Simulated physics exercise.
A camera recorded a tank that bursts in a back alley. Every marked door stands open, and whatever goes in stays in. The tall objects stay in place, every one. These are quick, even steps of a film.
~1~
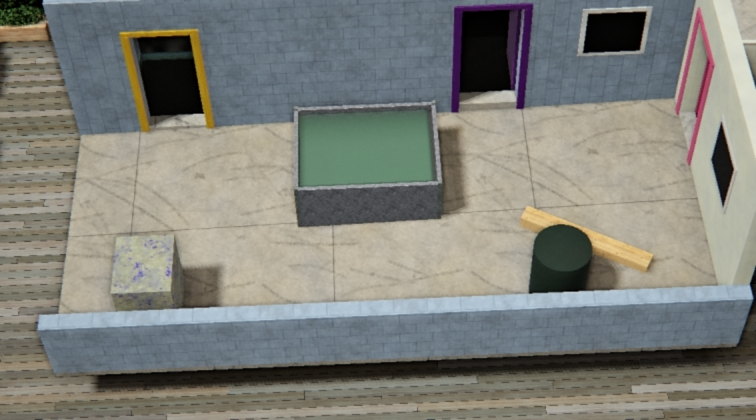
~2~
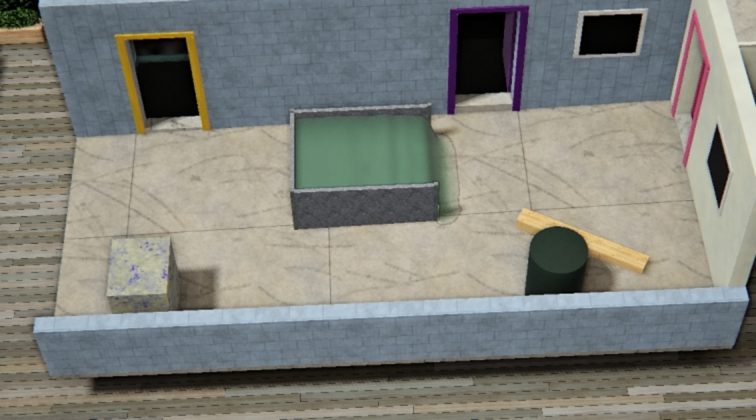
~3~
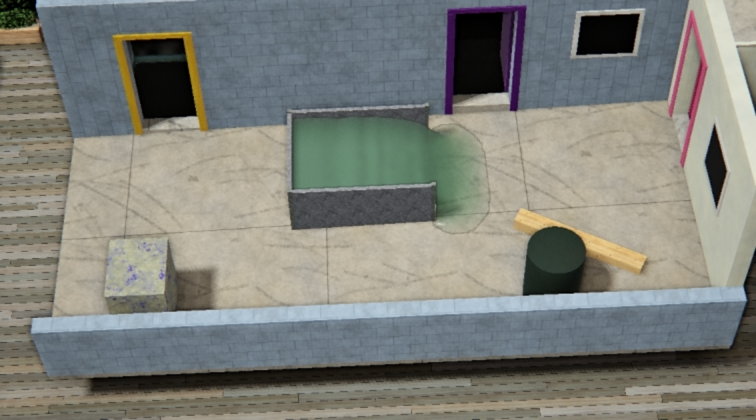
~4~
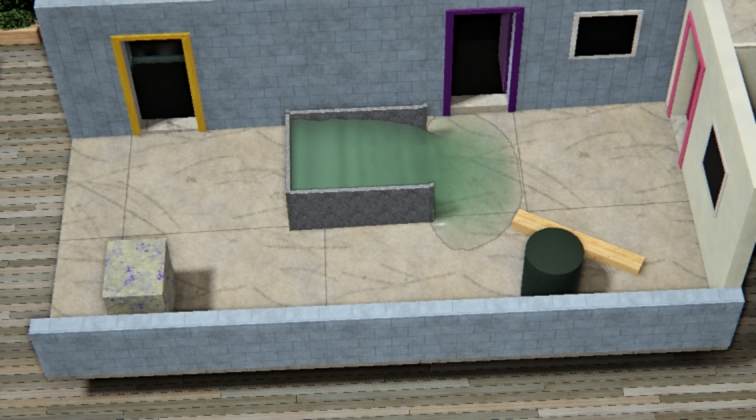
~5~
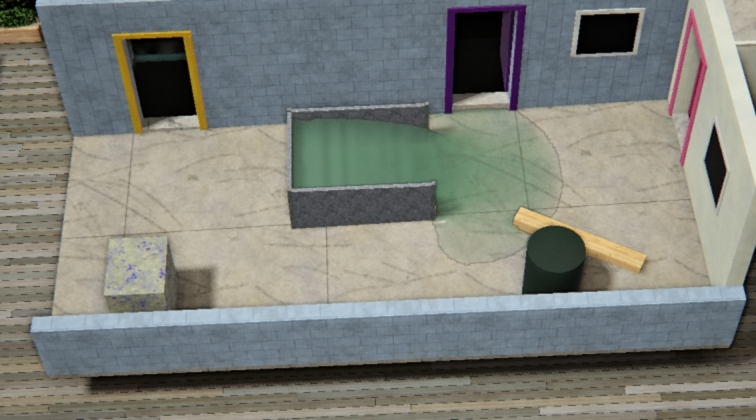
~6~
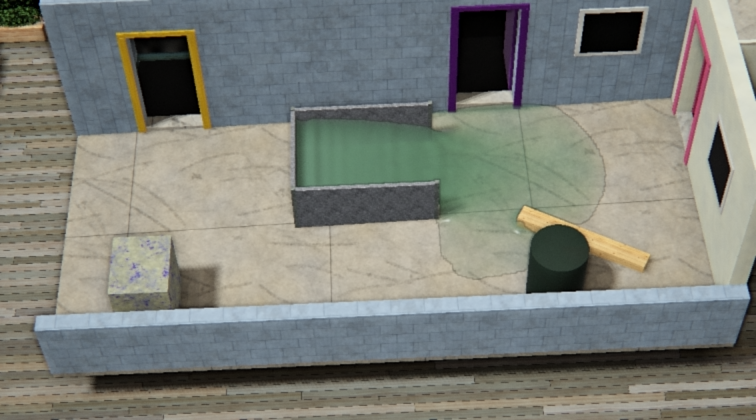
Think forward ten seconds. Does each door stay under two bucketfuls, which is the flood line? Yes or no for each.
Purple door - yes, stays under; yellow door - yes, stays under; pink door - no, it floods.
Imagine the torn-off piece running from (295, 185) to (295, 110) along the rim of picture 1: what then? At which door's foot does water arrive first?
I say the yellow one.
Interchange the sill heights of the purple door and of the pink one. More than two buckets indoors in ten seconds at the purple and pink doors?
Expect the purple door to be one that breaks the limit and the pink door one that breaks the limit.
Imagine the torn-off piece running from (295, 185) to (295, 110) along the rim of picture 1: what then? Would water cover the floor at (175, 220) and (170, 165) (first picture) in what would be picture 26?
Respectively: Drenched and drenched.
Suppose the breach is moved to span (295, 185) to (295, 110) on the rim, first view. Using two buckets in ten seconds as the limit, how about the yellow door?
Then: The yellow door tops the mark.
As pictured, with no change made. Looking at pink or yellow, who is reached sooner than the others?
That is the pink door.
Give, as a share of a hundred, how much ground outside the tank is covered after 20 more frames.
I'd put it at roughly 45 per cent.
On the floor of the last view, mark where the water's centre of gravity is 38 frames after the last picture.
Point: (503, 208).
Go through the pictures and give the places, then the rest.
In the first frame, still water in the open tank at (366, 149).
In the second frame, water pours out at (430, 168) and has run to a hidden place.
In the third frame, the front is at (462, 132), out from the gap at (428, 171).
In the fourth frame, water pours out at (426, 173) and has run to (490, 128).
In the fifth frame, water pours out at (427, 172) and has run to (551, 152).
In the sixth frame, water pours out at (431, 171) and has run to (595, 154).
A moment on, water covers 35 % of the floor; the purple door wet at the sill, nothing in, the yellow door not reached, the pink door under two buckets in.
Next, water covers 40 % of the floor; the purple door under two buckets in, the yellow door not reached, the pink door far over two buckets in.
Then, water covers 45 % of the floor; the purple door under two buckets in, the yellow door not reached, the pink door far over two buckets in.
Later, water covers 65 % of the floor; the purple door under two buckets in, the yellow door wet at the sill, nothing in, the pink door far over two buckets in.
In the end, water covers 85 % of the floor; the purple door under two buckets in, the yellow door wet at the sill, nothing in, the pink door far over two buckets in.
